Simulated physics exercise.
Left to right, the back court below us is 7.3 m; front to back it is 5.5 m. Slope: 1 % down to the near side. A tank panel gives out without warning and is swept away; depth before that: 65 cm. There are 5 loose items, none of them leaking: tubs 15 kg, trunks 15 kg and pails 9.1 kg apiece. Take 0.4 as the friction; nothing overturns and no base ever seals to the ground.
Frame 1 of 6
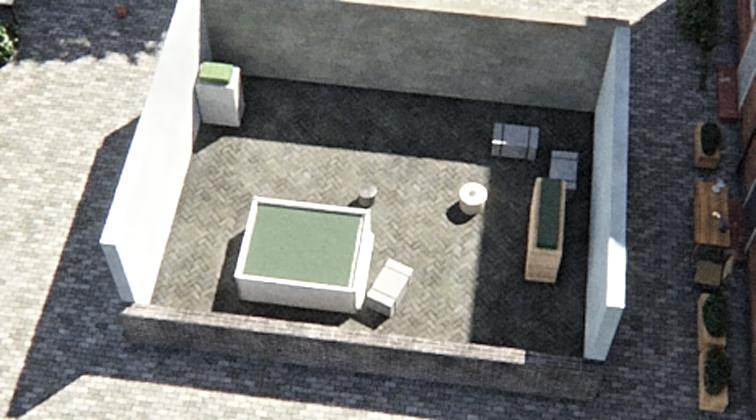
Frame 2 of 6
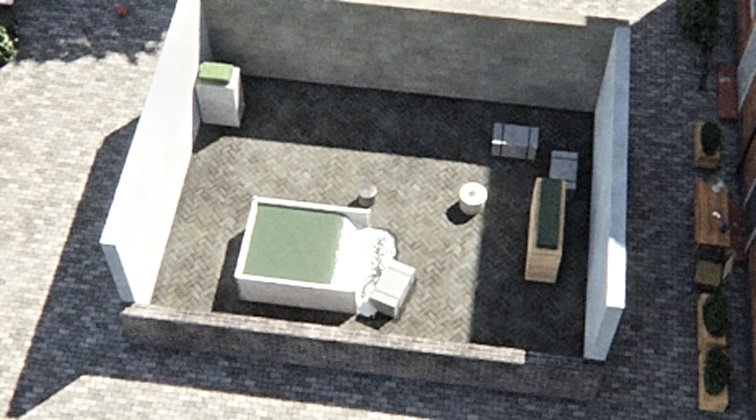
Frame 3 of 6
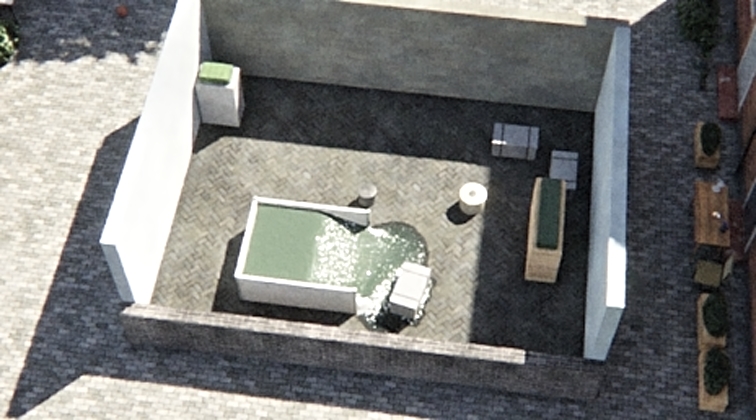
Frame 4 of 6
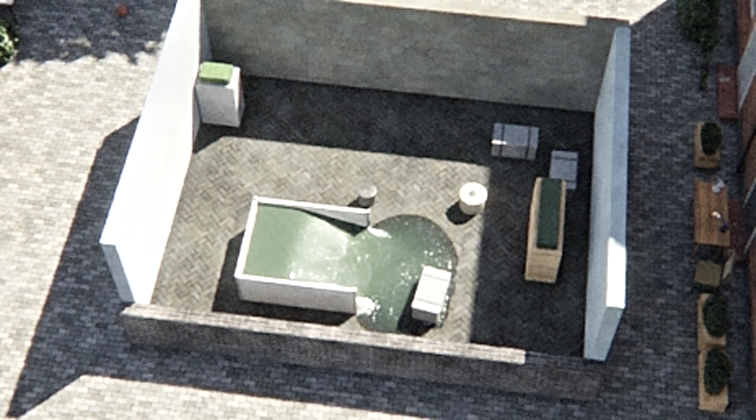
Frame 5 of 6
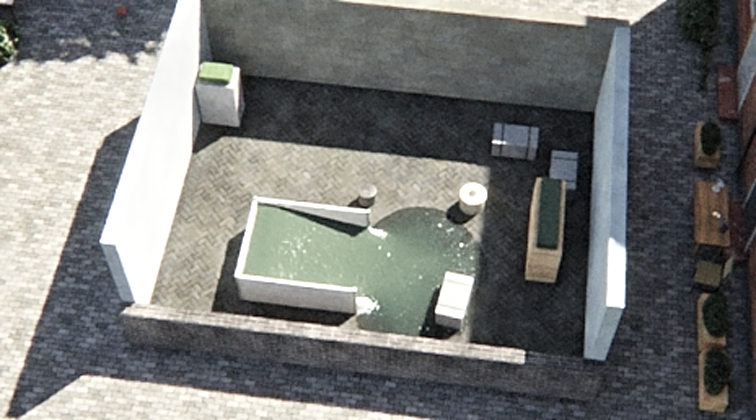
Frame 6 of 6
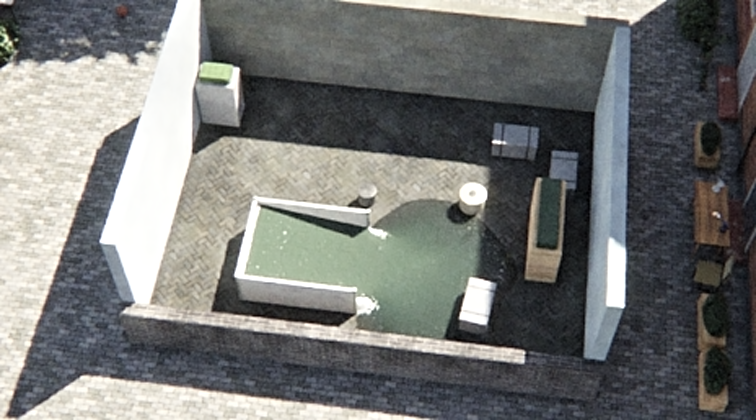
We see a walled courtyard from above as the right side of a white tank gives way and green water pours out, spreading rightward across the paving and pushing a pale box along while the other loose items stay put.
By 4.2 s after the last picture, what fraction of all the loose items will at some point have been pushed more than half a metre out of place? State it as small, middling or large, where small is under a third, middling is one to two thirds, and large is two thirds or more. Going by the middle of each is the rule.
Large.
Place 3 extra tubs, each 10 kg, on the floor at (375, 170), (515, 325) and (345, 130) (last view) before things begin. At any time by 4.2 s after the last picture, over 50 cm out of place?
In the order asked: Not as far, farther than that, not as far.
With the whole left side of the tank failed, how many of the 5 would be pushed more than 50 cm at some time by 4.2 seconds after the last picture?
Then it comes to 0 of them.
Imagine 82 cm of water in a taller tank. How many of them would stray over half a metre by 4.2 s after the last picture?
In that case 4 of them.
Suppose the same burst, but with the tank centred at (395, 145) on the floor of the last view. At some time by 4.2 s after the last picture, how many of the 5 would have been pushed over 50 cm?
In that case the number is 3.
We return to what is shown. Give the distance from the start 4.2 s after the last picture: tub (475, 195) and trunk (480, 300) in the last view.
First: 150 cm. Second: 450 cm.
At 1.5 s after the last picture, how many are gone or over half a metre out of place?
The number by then is 2.
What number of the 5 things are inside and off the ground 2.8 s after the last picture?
At that time, 3.
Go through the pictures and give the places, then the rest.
A trunk at (390, 282), on the bottom; a tub at (473, 194), on the bottom; water covers 2.8 m2; 0 of 5 have shifted, in the first picture.
A trunk at (392, 283) rests on the ground, 4 cm from its start; a tub at (473, 194), on the bottom; 3.6 m2 under water; 0 of 5 have shifted, in the second picture.
A trunk at (410, 285), on the bottom, 34 cm from its start; a tub at (473, 194) rests on the ground; water covers 4.6 m2; 1 of 5 have shifted, in the third picture.
A trunk at (432, 290) rests on the ground, 70 cm from its start; a tub at (473, 194) rests on the ground; water covers 6.0 m2; 1 of 5 have shifted, in the fourth picture.
A trunk at (454, 295) rests on the ground, 109 cm from its start; a tub at (473, 194) rests on the ground; water covers 7.4 m2; 1 of 5 have shifted, in the fifth picture.
A trunk at (478, 301), on the bottom, 149 cm from its start; a tub at (473, 194) rests on the ground; water covers 8.9 m2; 1 of 5 have shifted, in the sixth picture.
Then, 0.4 s after the last picture 1 of 5 are over 50 cm from their spots; 0 afloat.
Then, 1.5 s after the last picture 2 of 5 are over 50 cm from their spots; 1 afloat.
Then, 2.8 s after the last picture 3 of 5 are over 50 cm from their spots; 3 afloat.
Then, 4.2 s after the last picture 4 of 5 are over 50 cm from their spots, and 4 have been at some point; 4 afloat.
